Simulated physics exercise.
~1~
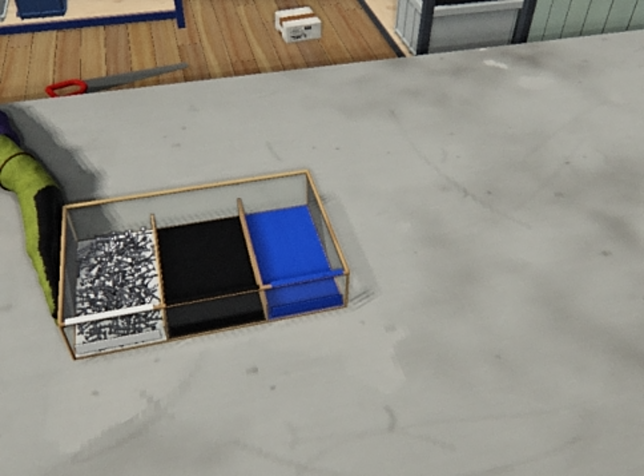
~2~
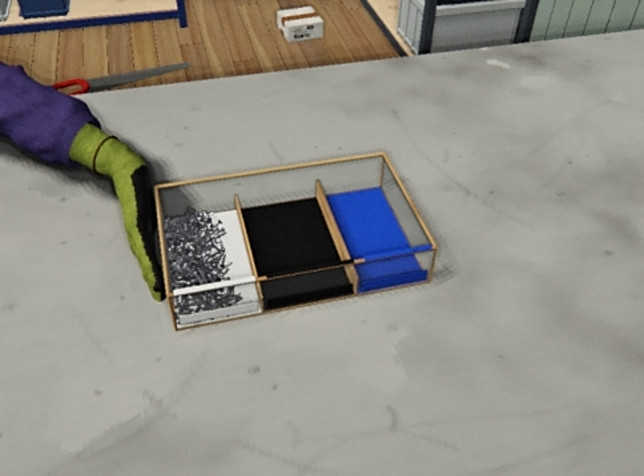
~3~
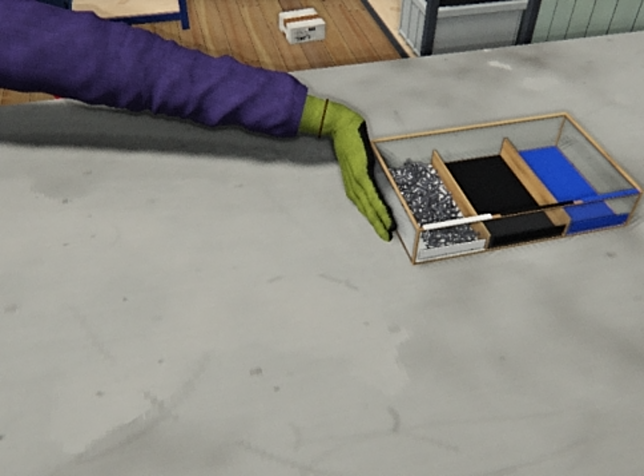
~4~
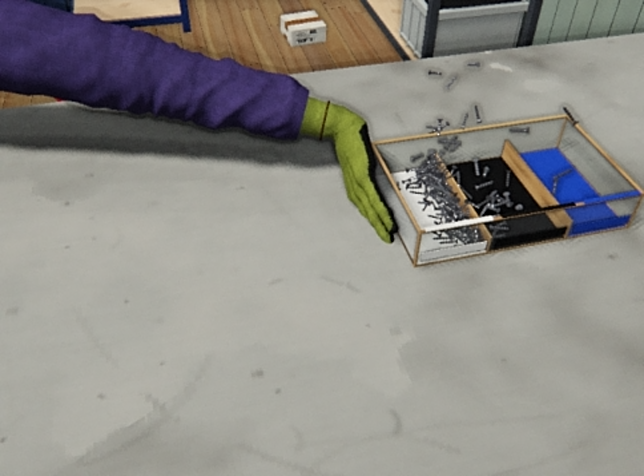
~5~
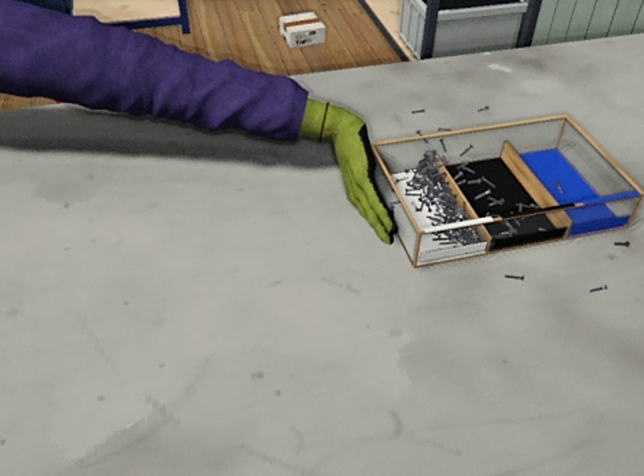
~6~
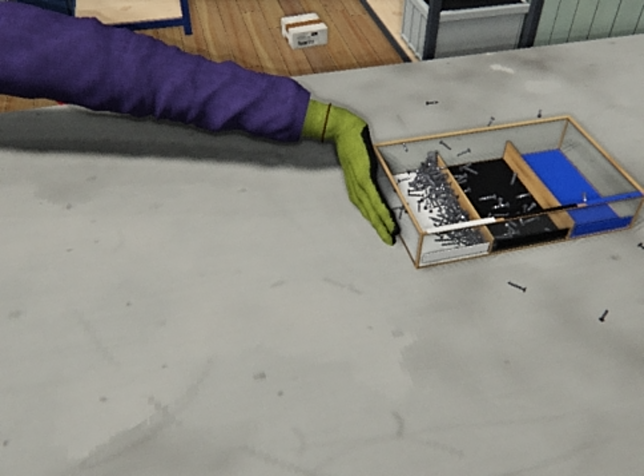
A grey, smudged worktop is seen from above at an angle, with a wooden floor and a small white box beyond it. On it sits a clear-sided drawer tray with thin wooden edges and three compartments, white on the left heaped with steel screws, black in the middle and blue on the right. A green-gloved hand in a purple sleeve pushes the tray to the right and slightly away. The tray stops, and screws fly up and forward over the dividers. Most remain in the white section, while some settle in the black one and a few lie scattered on the worktop.
